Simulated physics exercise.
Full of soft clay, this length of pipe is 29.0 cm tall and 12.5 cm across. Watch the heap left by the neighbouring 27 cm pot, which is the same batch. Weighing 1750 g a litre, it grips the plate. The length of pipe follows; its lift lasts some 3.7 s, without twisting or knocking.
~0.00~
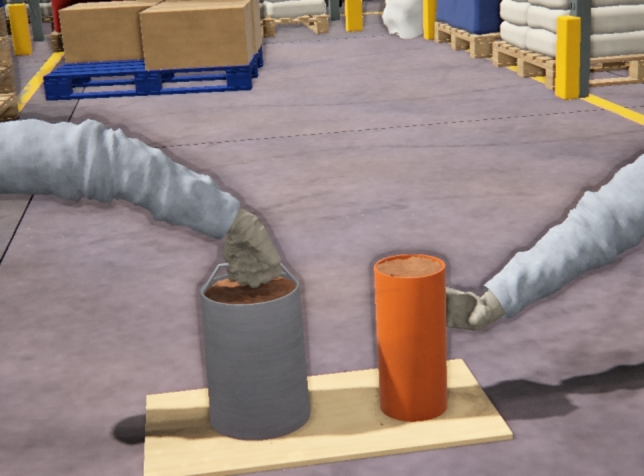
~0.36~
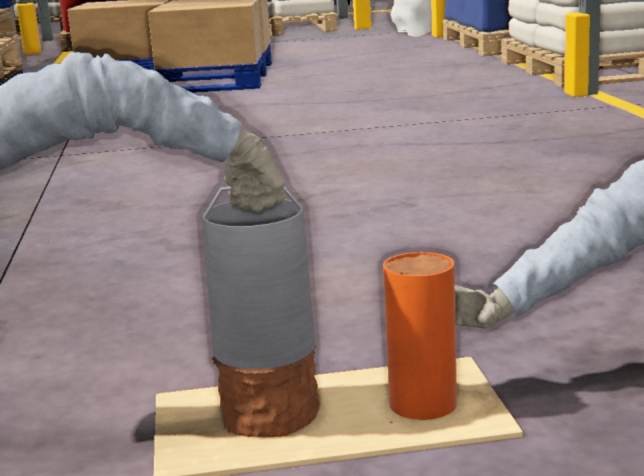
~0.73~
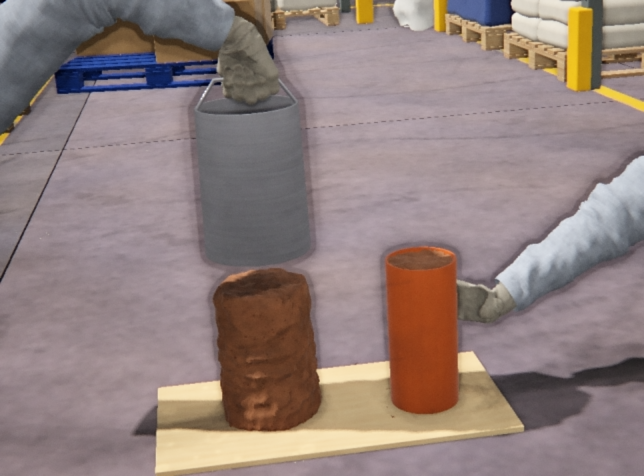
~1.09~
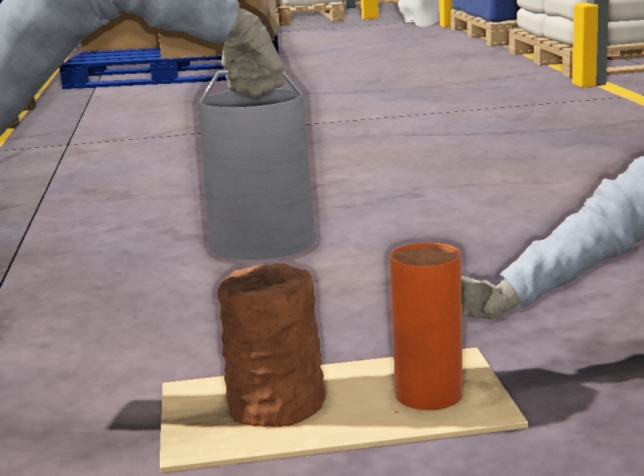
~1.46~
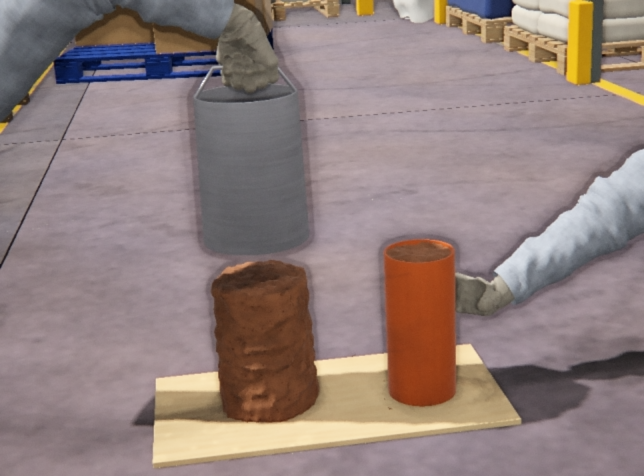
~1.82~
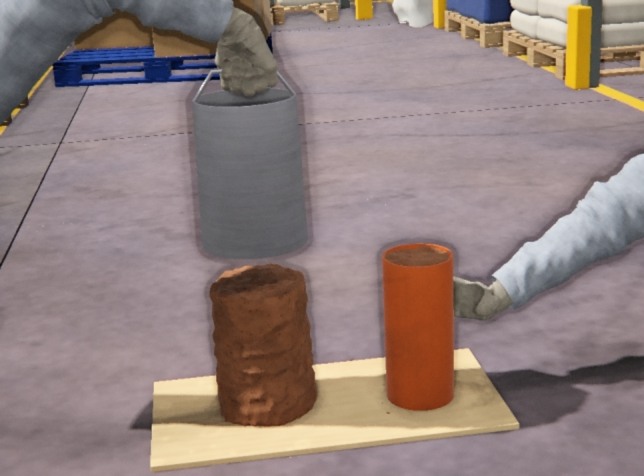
To begin with, a gloved hand grips a grey pot beside an orange pipe, both filled with brown clay on a pale board. The hand lifts the pot straight up, uncovering a rough, upright column of clay, then holds it above while another gloved hand stays against the unmoved pipe.
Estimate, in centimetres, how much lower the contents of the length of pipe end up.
They end up about 2 centimetres lower.
By 2.7 s, the length of pipe is up 6.2 cm; the soft clay has come down 0.0 cm to 29 cm and is 13 cm wide.
By 3.7 s, the length of pipe is up 18 cm; the soft clay has come down 0.0 cm to 29 cm and is 13 cm wide.
By 4.6 s, the length of pipe is up 29 cm; the soft clay has come down 1.0 cm to 28 cm and is 13 cm wide.
By 5.7 s, the length of pipe is clear; the soft clay has come down 1.7 cm to 27 cm and is 14 cm wide.
By 6.7 s, at rest, the length of pipe is clear; the soft clay has come down 1.9 cm to 27 cm and is 14 cm wide.
